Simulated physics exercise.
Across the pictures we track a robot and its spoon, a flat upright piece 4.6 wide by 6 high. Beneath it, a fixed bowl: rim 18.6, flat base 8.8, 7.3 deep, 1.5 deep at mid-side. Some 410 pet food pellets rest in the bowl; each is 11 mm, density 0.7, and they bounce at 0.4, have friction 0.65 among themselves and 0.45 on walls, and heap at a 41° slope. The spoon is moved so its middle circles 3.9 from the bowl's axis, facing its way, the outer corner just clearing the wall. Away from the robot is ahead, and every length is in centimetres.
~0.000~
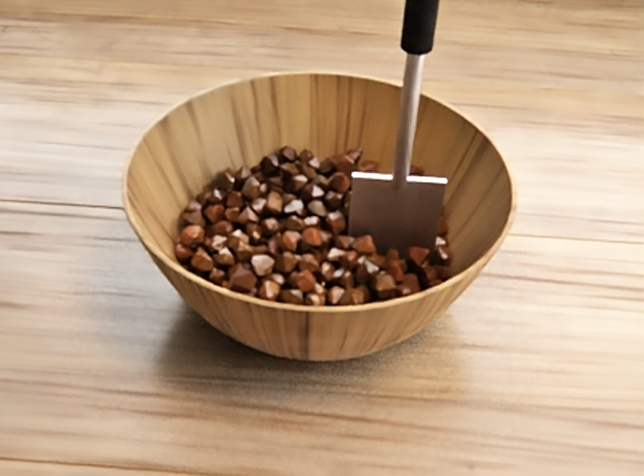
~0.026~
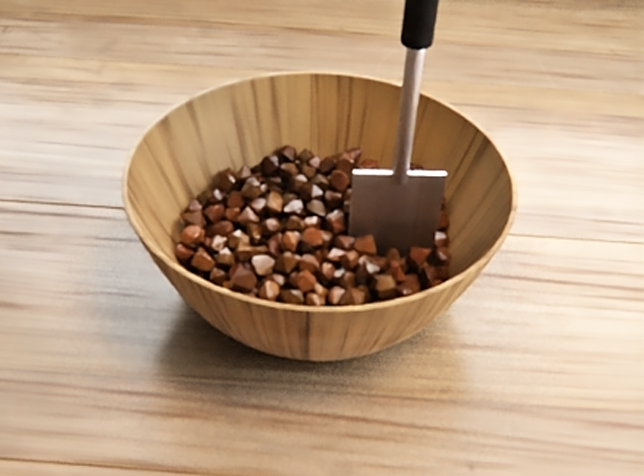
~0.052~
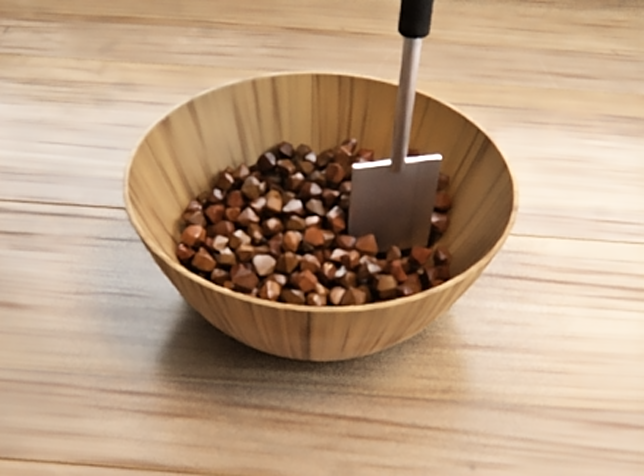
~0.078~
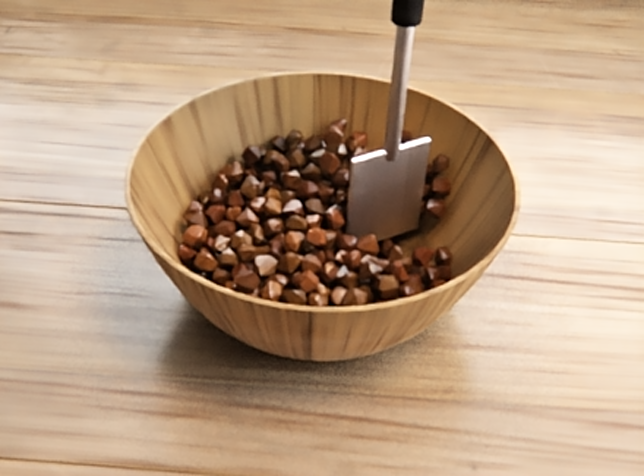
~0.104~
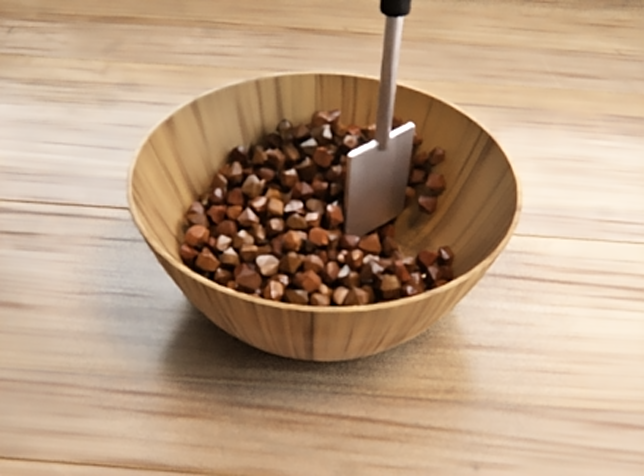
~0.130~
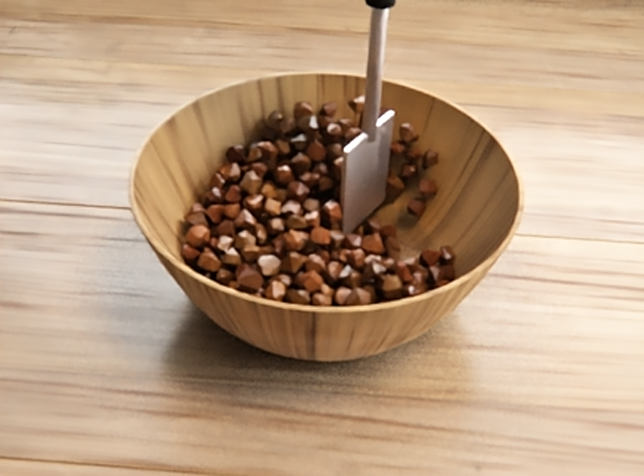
A round wooden bowl with striped, light-brown grain sits on a pale wooden tabletop, seen from above at an angle by a still camera. Brown and reddish-brown faceted pellets cover its bottom, and a flat grey metal blade with a black-topped handle stands upright among them at the right. The blade sweeps toward the back and slightly left, gradually turning edge-on, pushing pellets up the rear wall and leaving a barer patch at right.
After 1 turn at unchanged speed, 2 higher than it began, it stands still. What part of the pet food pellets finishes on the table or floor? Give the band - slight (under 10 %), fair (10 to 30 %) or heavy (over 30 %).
Band: Slight.
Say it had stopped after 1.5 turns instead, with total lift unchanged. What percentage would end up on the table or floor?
5 %.
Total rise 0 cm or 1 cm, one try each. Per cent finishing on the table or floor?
I'd say some 5 per cent, and some 0 per cent.
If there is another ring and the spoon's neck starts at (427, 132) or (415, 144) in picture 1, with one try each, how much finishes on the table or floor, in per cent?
Around 5 per cent on the first try, around 10 per cent on the second.
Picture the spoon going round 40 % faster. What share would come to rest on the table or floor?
Roughly 10 per cent.
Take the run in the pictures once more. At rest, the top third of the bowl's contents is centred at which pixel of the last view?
Centre of top third: Approx. (399, 201).
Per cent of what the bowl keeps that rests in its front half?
I'd put it near 40 per cent.
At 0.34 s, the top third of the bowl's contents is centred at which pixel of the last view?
I'd put it at around (211, 231).
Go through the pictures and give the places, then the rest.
Spoon neck at (403, 153), 0° round; upper third of the load around (308, 225), from x 185 to 445, top at y 155; 407 in the bowl, in the first frame.
Spoon neck at (403, 147), 5° round; upper third of the load around (313, 222), from x 185 to 445, top at y 155, in the second frame.
Spoon neck at (401, 136), 17° round; upper third of the load around (315, 210), from x 185 to 445, top at y 145, in the third frame.
Spoon neck at (394, 124), 31° round; upper third of the load around (317, 197), from x 190 to 445, top at y 125, in the fourth frame.
Spoon neck at (385, 114), 45° round; upper third of the load around (314, 187), from x 190 to 445, top at y 115, in the fifth frame.
Spoon neck at (372, 106), 59° round; upper third of the load around (308, 178), from x 190 to 445, top at y 105; 407 in the bowl, in the sixth frame.
After 0.34 s, 175° round, highest piece 9 above the table; 407 in the bowl.
After 0.56 s, 291° round, highest piece 9 above the table; 396 in the bowl, 5 on the table or floor, 6 in flight or on the tool.
After 0.87 s, 0° round, highest piece 6 above the table; 389 in the bowl, 18 on the table or floor.
After 1.57 s, 0° round, highest piece 6 above the table; 389 in the bowl, 18 on the table or floor.
At rest, 389 in the bowl, 18 on the table or floor. That is 4 % on the table or floor.
